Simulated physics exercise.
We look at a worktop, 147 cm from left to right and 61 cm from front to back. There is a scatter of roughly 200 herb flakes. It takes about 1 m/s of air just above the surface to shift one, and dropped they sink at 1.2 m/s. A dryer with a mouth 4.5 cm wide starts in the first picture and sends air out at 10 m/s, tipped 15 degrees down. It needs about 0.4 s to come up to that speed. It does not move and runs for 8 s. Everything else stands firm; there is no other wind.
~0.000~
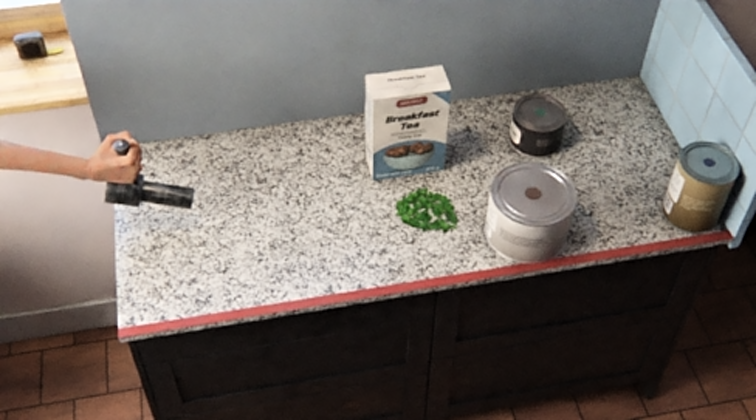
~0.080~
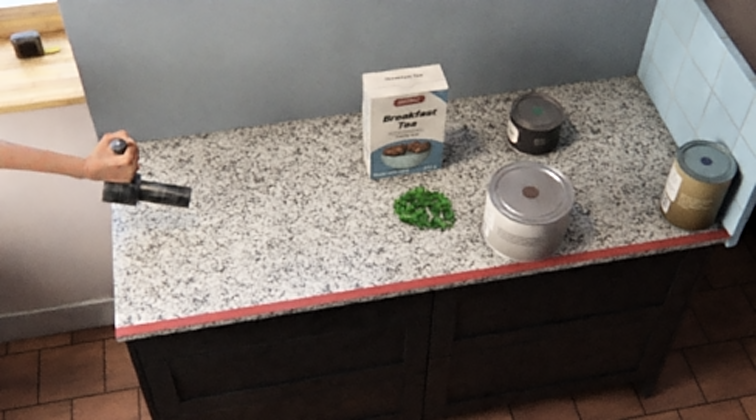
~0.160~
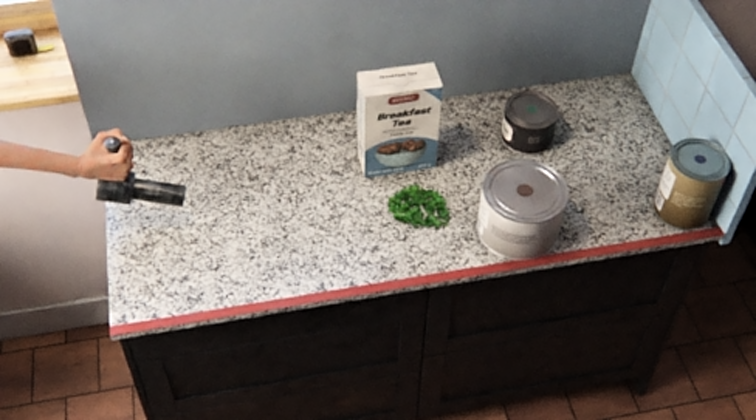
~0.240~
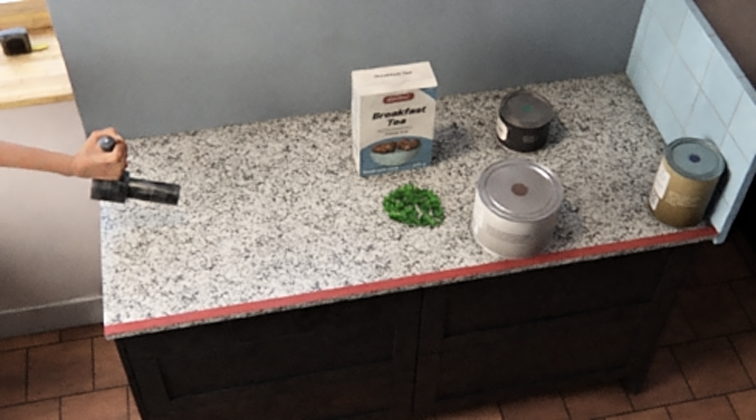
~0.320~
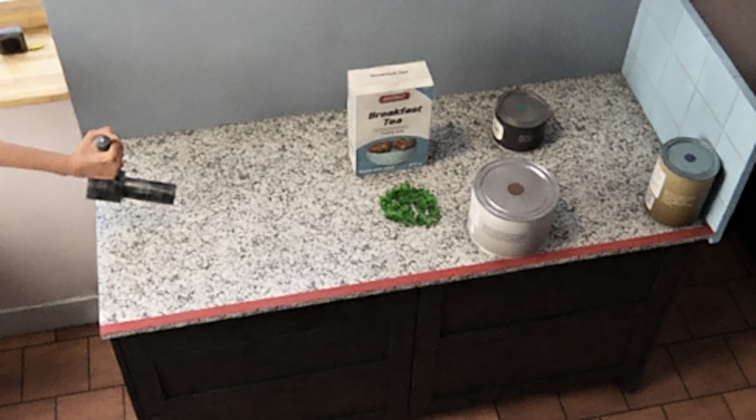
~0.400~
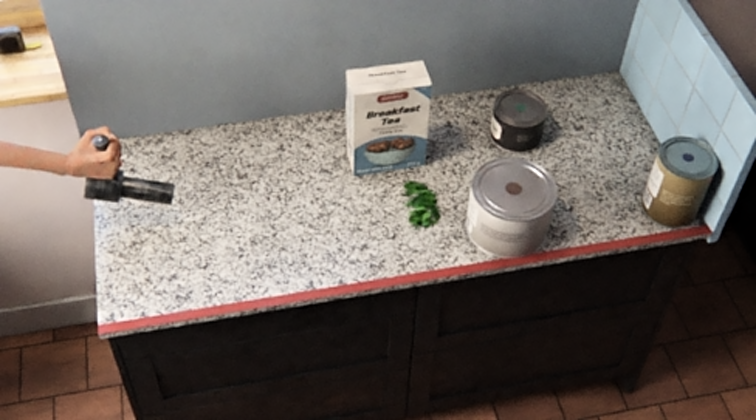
Green herb flakes lie still on a speckled worktop, then many vanish from the left side.
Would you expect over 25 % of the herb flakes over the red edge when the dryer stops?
Answer: No.
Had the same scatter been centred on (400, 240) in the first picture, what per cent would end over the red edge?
Then about 90 %.
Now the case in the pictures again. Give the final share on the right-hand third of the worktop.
About 80 %.
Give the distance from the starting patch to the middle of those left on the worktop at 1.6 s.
Roughly 70 cm.
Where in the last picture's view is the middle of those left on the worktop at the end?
Near (629, 130).
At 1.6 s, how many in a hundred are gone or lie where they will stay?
About 40 %.
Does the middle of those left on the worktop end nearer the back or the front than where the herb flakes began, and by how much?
To the back, by about 15 cm.
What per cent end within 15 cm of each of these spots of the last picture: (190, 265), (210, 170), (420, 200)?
In turn about 0 %, 0 %, 0 %.
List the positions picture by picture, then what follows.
In the first frame, the middle of the herb flakes is near (426, 208), none has stirred yet and the mouth of the dryer is at (193, 199).
In the second frame, the middle of the herb flakes is near (424, 206), none has stirred yet and the red edge is centred on (438, 285).
In the third frame, the middle of the herb flakes is near (418, 204), none has stirred yet, the top of a carton is at (400, 79) and the top of a large tin is at (525, 190).
In the fourth frame, the middle of the herb flakes is near (413, 204) and none has stirred yet.
In the fifth frame, the middle of the herb flakes is near (409, 203) and none has stirred yet.
In the sixth frame, the middle of the herb flakes is near (422, 203), the farthest in sight from the dryer is at (437, 216) and about 60 % have left their places.
After 1.6 s the count stands so, 10 % are over the red edge; the middle of those still in play is near (666, 154).
After 2.6 s the count stands so, 10 % are over the red edge; the middle of those still in play is near (629, 130).
After 4.4 s the count stands so, 10 % are over the red edge; the middle of those still in play is near (629, 130).
After 8.0 s, at the end, 10 % are over the red edge; the middle of those still in play is near (629, 130).
